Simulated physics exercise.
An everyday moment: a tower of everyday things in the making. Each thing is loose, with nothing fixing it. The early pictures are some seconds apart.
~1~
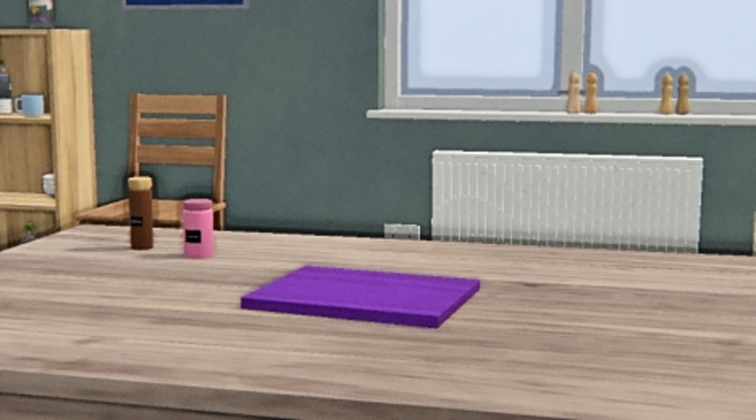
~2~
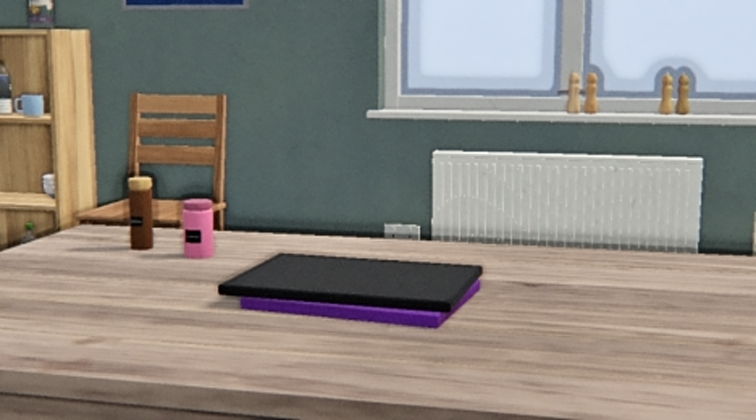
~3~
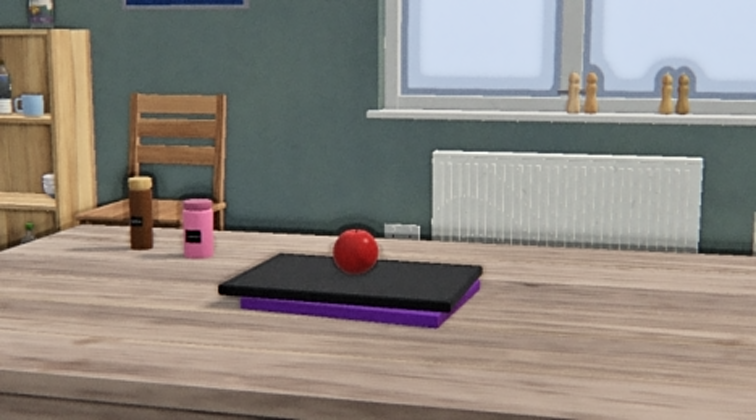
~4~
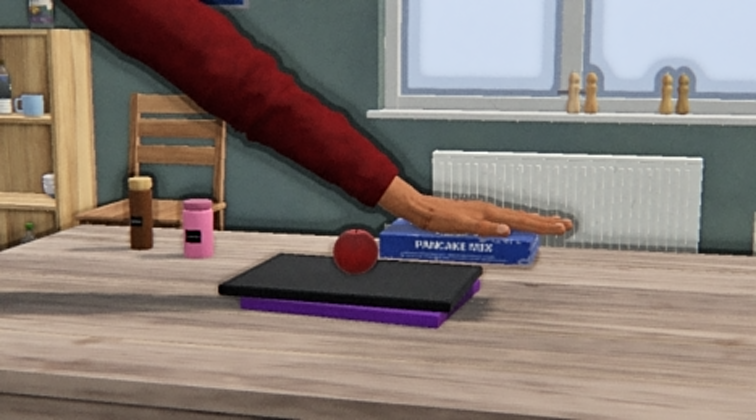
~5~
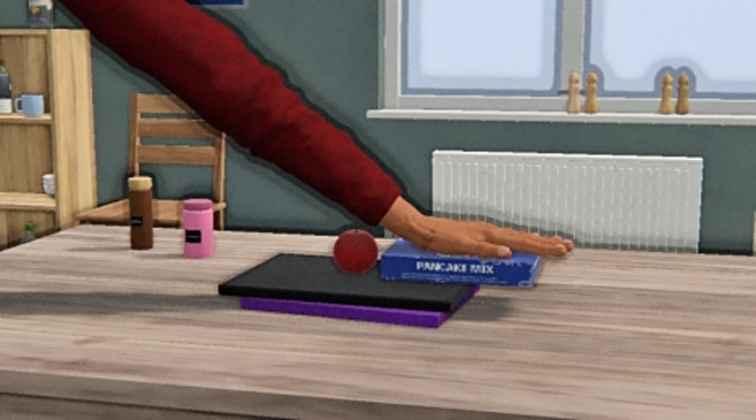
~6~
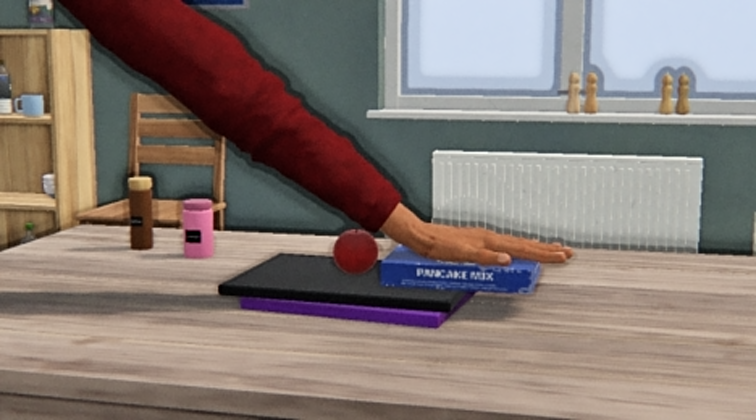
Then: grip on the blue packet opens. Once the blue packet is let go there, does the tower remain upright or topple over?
The pile will be okay.
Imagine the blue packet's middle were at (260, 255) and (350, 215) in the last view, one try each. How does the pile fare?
First try: It holds; second try: It comes apart.
Then, 0.50 s after the last picture, nothing has stirred.
Then, 1.30 s after the last picture, blue packet resting near (462, 268).
At rest, all 6 in place. Seen from the same camera at the end, blue packet near (462, 268). The pile keeps its balance.
